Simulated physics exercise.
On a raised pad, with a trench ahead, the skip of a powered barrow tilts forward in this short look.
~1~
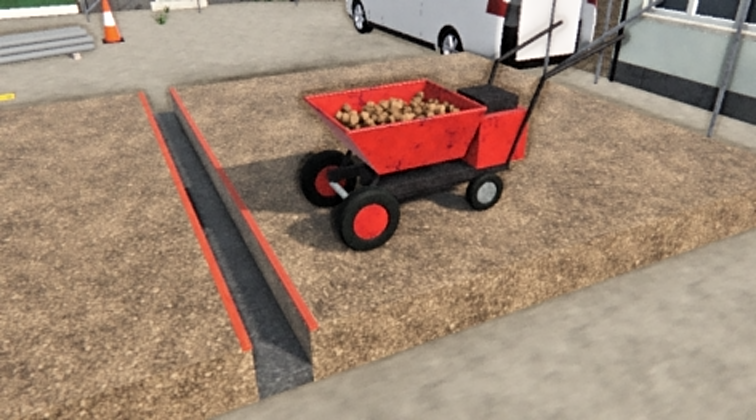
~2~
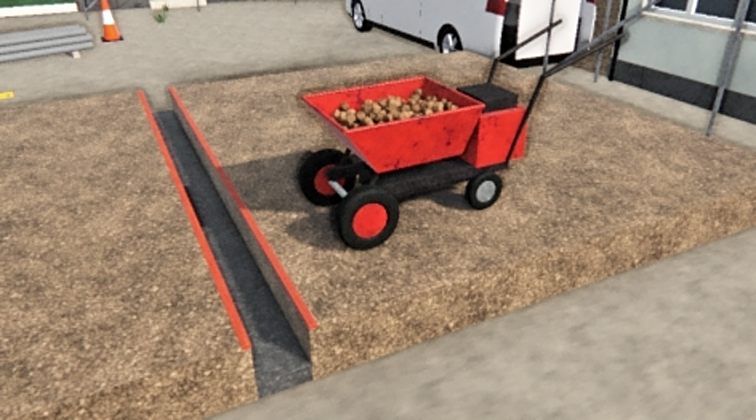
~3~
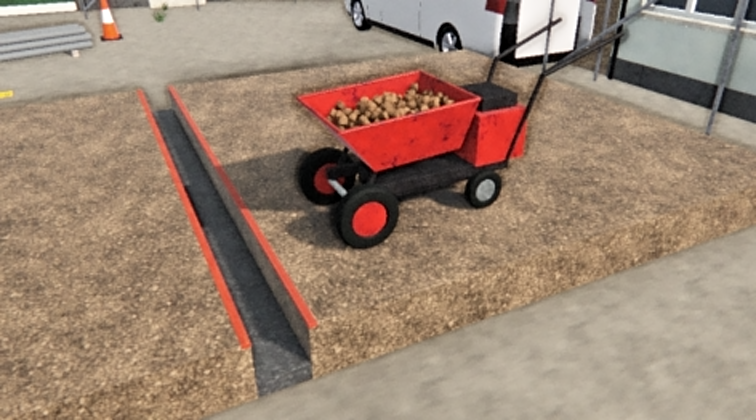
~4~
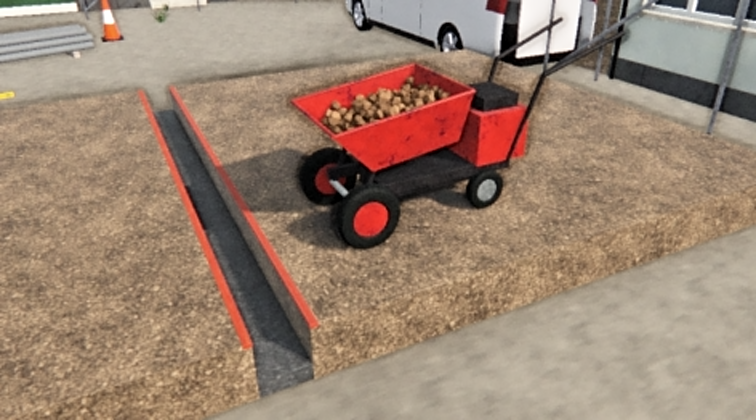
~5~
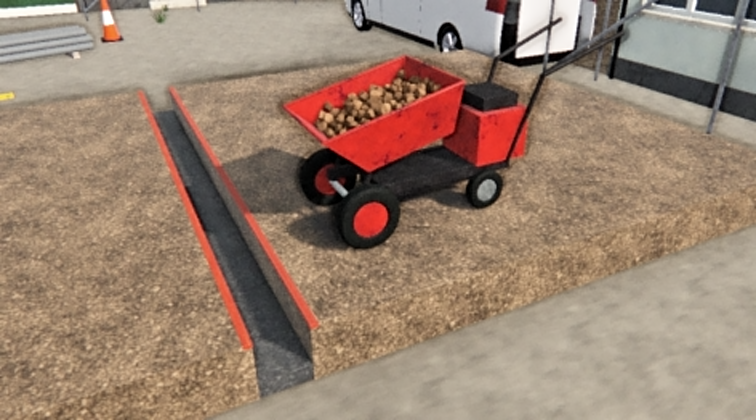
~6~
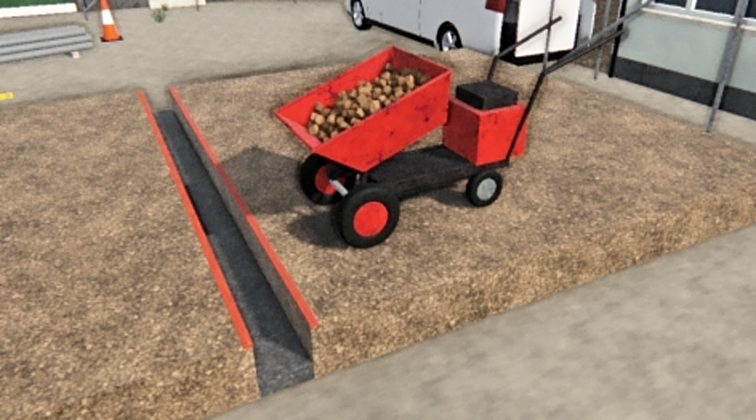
A red powered barrow's skip, loaded with brown clods, tilts gradually forward beside a narrow trench.
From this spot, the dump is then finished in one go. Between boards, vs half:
More.
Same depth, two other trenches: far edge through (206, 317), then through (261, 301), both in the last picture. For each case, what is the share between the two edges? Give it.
Well, it'd be something like 100 per cent the first time and 30 per cent the second.
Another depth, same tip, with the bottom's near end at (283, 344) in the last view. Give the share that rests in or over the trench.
It lands somewhere near 60 percent.
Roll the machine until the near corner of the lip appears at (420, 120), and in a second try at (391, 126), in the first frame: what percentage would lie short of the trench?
60 % then 20 %.
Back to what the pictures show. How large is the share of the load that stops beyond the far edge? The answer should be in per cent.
I'd put it at around 20 percent.
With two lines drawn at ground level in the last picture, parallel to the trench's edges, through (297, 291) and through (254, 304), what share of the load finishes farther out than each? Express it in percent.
I'd put it near 100 in a hundred, then near 50 in a hundred.
Just after the last frame, skip tipped steeply; every one in the skip.
A moment on, skip tipped right over; roughly half in the skip; roughly a quarter in or heaped over the trench; about a tenth beyond it; about a tenth falling.
Further on, skip tipped right over; just a few in the skip; the larger part in or heaped over the trench; roughly a quarter beyond it.
When it is over, skip tipped right over; the larger part in or heaped over the trench; roughly a quarter beyond it.
